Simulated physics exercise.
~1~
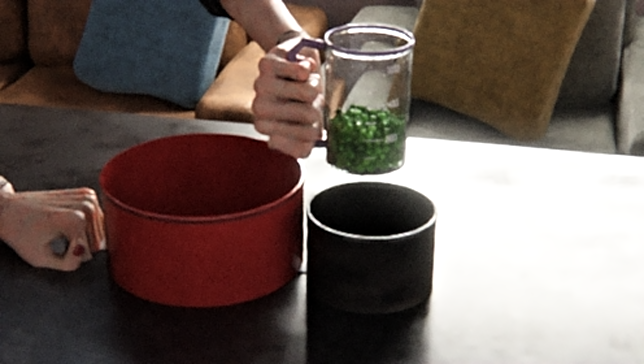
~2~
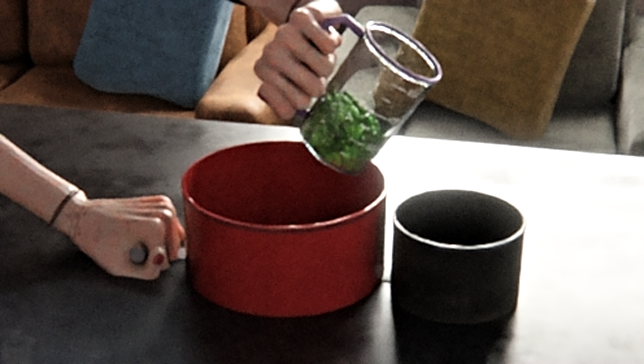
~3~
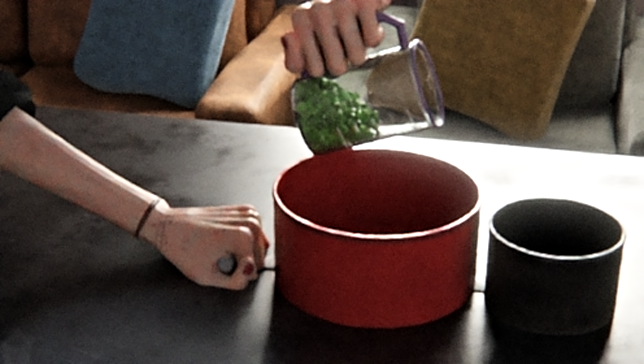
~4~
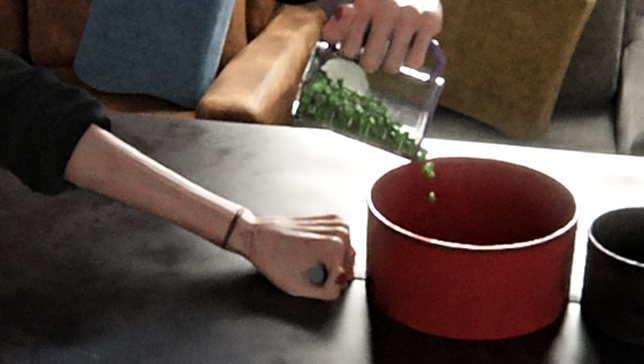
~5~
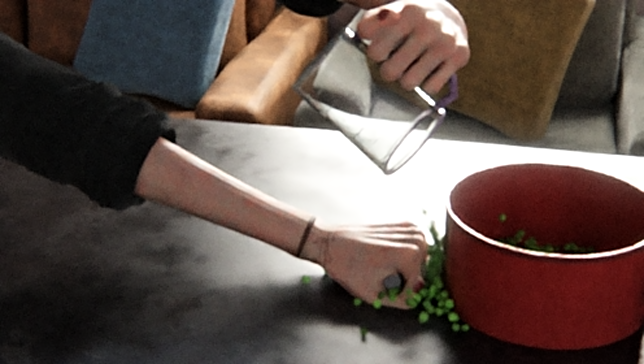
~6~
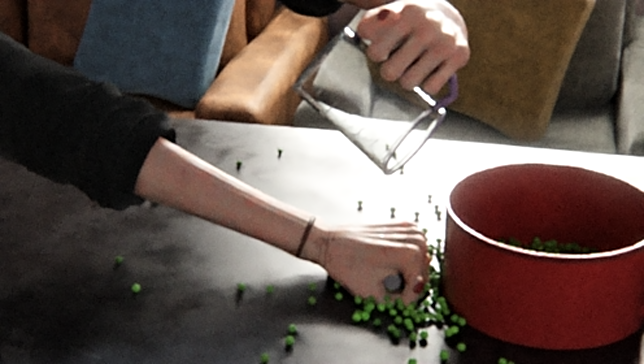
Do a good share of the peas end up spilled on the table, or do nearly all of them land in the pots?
A good share of the peas spill onto the table beside the red pot. Many others land inside the red pot, while the black pot gets none.
In the video, one hand tips a clear jug of green peas while the other moves right along the table with a red pot and a black pot. Some peas land in the red pot, the rest scatter across the table, and the jug ends upturned and empty.
